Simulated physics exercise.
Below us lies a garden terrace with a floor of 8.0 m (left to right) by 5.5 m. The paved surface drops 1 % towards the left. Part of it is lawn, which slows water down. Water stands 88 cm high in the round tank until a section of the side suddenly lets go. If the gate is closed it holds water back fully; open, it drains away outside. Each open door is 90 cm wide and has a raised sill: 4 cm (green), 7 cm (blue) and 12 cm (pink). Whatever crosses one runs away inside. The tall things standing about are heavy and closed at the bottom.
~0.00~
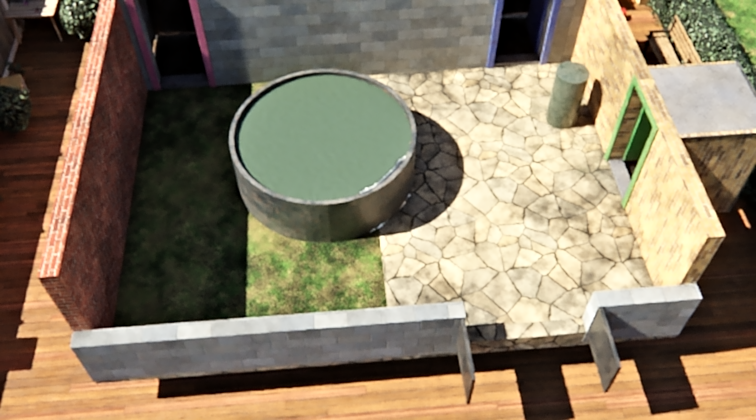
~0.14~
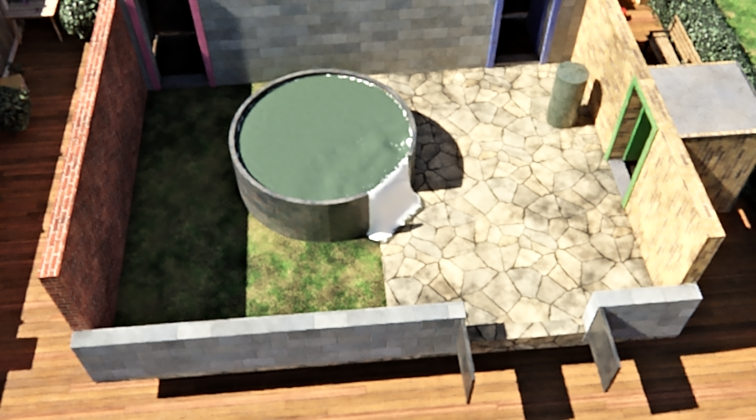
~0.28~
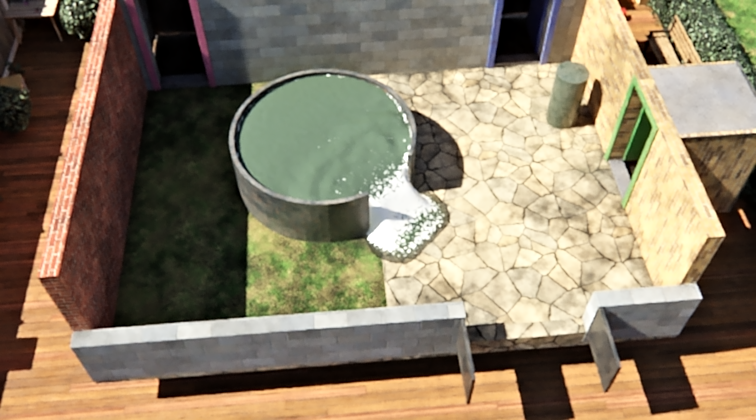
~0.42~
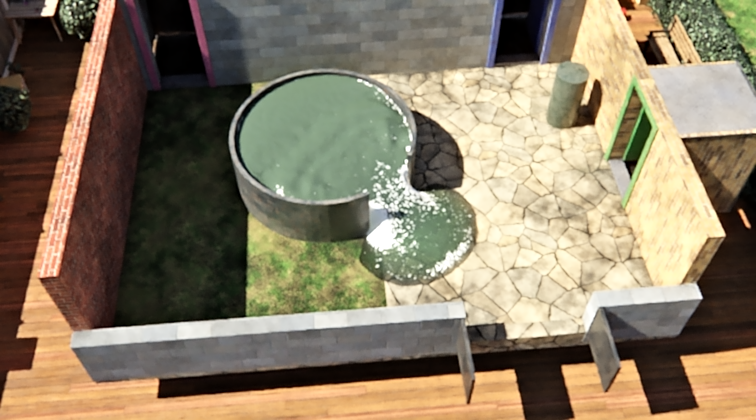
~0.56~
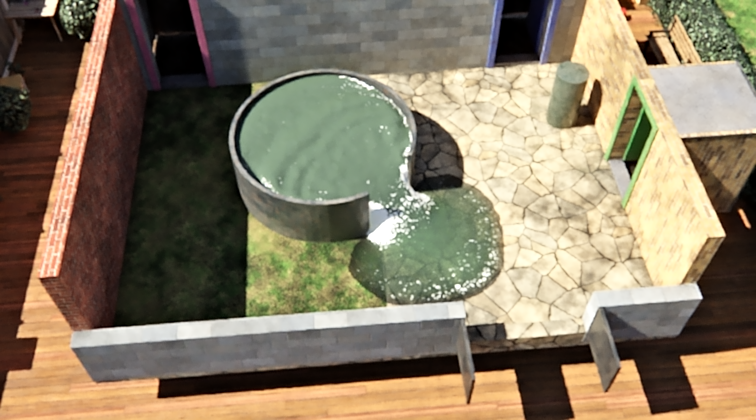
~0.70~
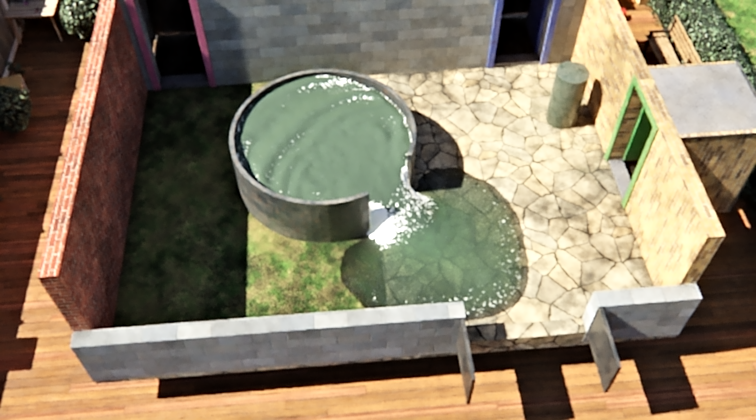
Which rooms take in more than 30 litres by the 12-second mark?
The water let in: At the green door it exceeds the limit; at the blue door it stays under the limit; at the pink door it stays under the limit.
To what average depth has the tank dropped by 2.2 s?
Some 58 cm.
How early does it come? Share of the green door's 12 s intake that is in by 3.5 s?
About 45 per cent.
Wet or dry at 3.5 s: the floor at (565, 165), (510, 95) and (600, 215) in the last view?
In turn: Flooded, dry, under water.
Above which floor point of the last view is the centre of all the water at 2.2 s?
Near (374, 196).
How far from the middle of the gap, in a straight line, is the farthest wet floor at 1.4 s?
About 4.4 m.
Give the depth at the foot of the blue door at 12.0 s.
About 4.5 cm.
After 1.4 s water covers 30 % of the floor and is deepest (50 cm) near (390, 222); green door not reached, blue door not reached, pink door not reached.
After 2.2 s water covers 35 % of the floor and is deepest (49 cm) near (626, 313); green door 11 cm at the sill, 18 L in, blue door not reached, pink door not reached.
After 3.5 s water covers 45 % of the floor and is deepest (35 cm) near (390, 222); green door 13 cm at the sill, 76 L in, blue door not reached, pink door not reached.
After 7.0 s water covers 80 % of the floor and is deepest (20 cm) near (390, 222); green door 8 cm at the sill, 142 L in, blue door 8 cm at the sill, 3 L in, pink door not reached.
After 12.0 s water covers 100 % of the floor and is deepest (12 cm) near (390, 222); green door 6 cm at the sill, 172 L in, blue door 4 cm at the sill, 6 L in, pink door 5 cm at the sill, 0 L in.
